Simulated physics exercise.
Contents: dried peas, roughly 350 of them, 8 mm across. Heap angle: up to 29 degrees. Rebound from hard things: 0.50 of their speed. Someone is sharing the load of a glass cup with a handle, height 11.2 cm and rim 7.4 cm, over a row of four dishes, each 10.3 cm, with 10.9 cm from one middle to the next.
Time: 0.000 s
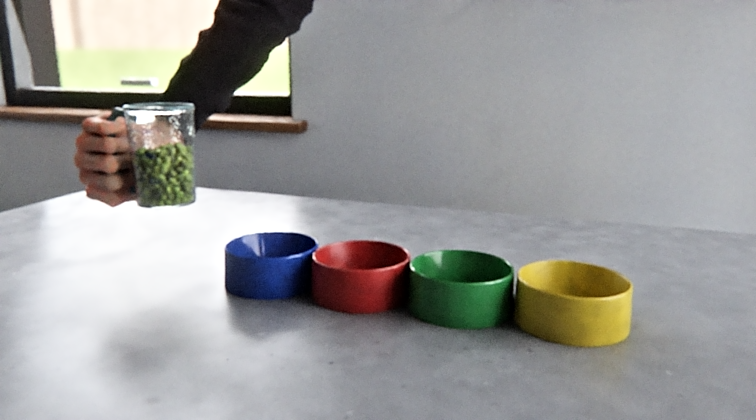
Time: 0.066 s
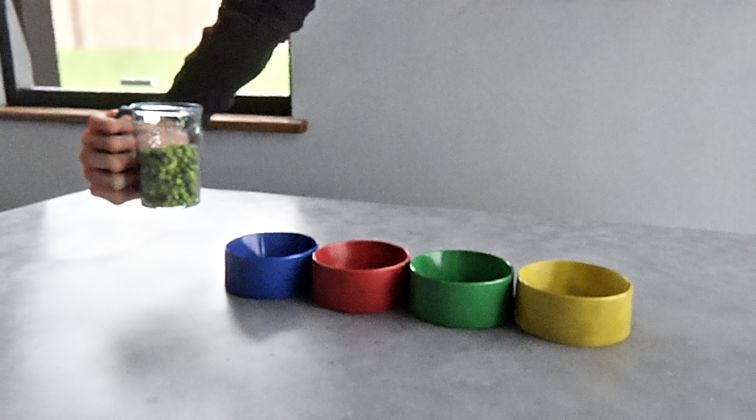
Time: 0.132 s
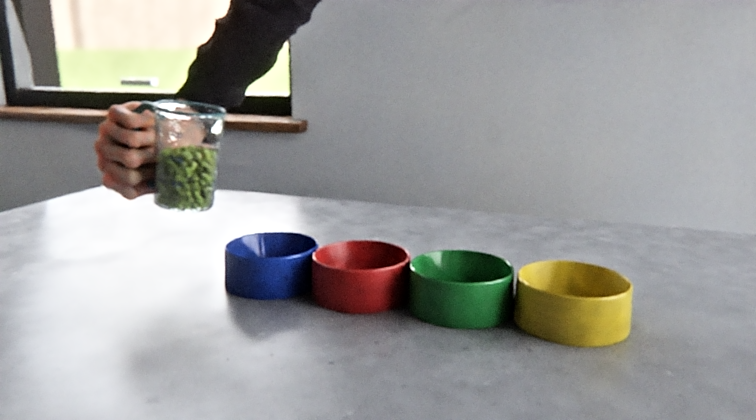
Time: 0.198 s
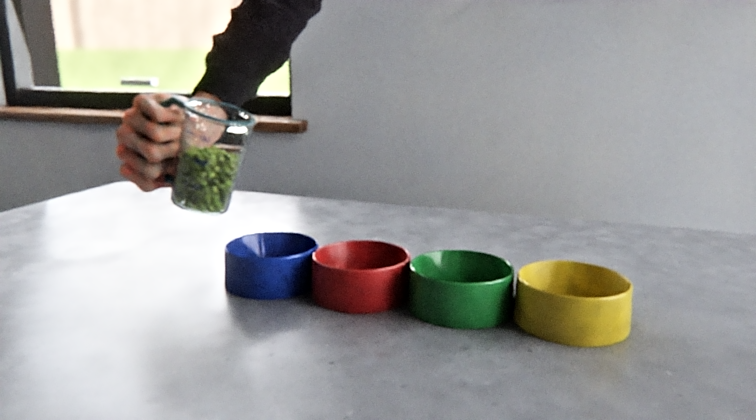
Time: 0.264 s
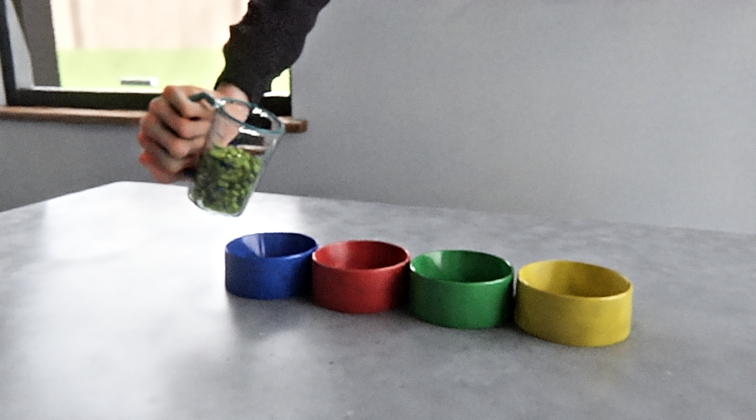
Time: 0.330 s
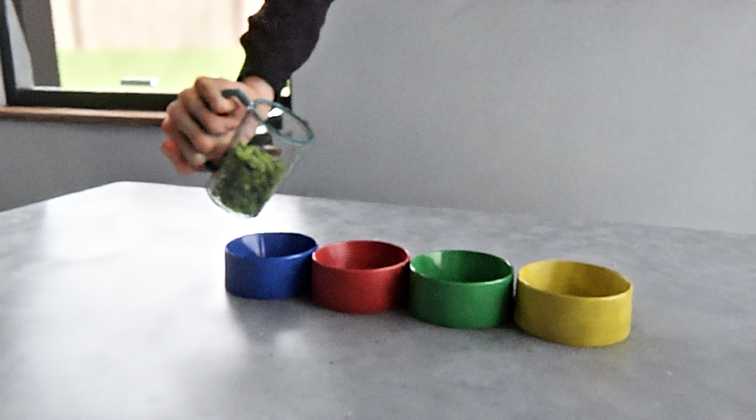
A smooth grey tabletop stands before a plain grey wall with a window at the upper left, seen from slightly above by a still camera. Four round dishes, blue, red, green and yellow, sit in a row from left to right, while a dark-sleeved hand holds a clear handled cup partly filled with green peas. The hand carries the cup rightward, tilting it steadily toward the right above the blue dish.
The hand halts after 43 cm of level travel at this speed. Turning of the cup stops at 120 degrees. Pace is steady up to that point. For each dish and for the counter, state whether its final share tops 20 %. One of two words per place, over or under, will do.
Red - under, blue - under, green - under, yellow - over, counter - over.
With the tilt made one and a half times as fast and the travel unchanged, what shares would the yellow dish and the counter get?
I'd expect yellow to end at 70 and the counter at 10.
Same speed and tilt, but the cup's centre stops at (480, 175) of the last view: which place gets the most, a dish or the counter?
That'd be yellow, it takes the most.
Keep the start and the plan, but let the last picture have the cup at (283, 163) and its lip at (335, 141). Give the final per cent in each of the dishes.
Dish by dish: Red 0 percent, blue 0 percent, green 0 percent, yellow 70 percent.
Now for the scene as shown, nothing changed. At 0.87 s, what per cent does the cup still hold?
About 95 percent of the load.
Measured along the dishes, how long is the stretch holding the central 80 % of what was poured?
26 cm, roughly.
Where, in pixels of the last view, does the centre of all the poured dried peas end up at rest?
Centre at rest: Approx. (598, 315) px.
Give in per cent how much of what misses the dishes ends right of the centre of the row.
100 per cent.
After 0.65 s, tilt 79 degrees; cup holds 100 %.
After 0.87 s, tilt 108 degrees; cup holds 95 %.
After 1.19 s, tilt 120 degrees; cup holds 0 %, yellow 65 %.
At rest (2.2 s), red 0 %, blue 0 %, green 0 %, yellow 65 %, counter 35 %.
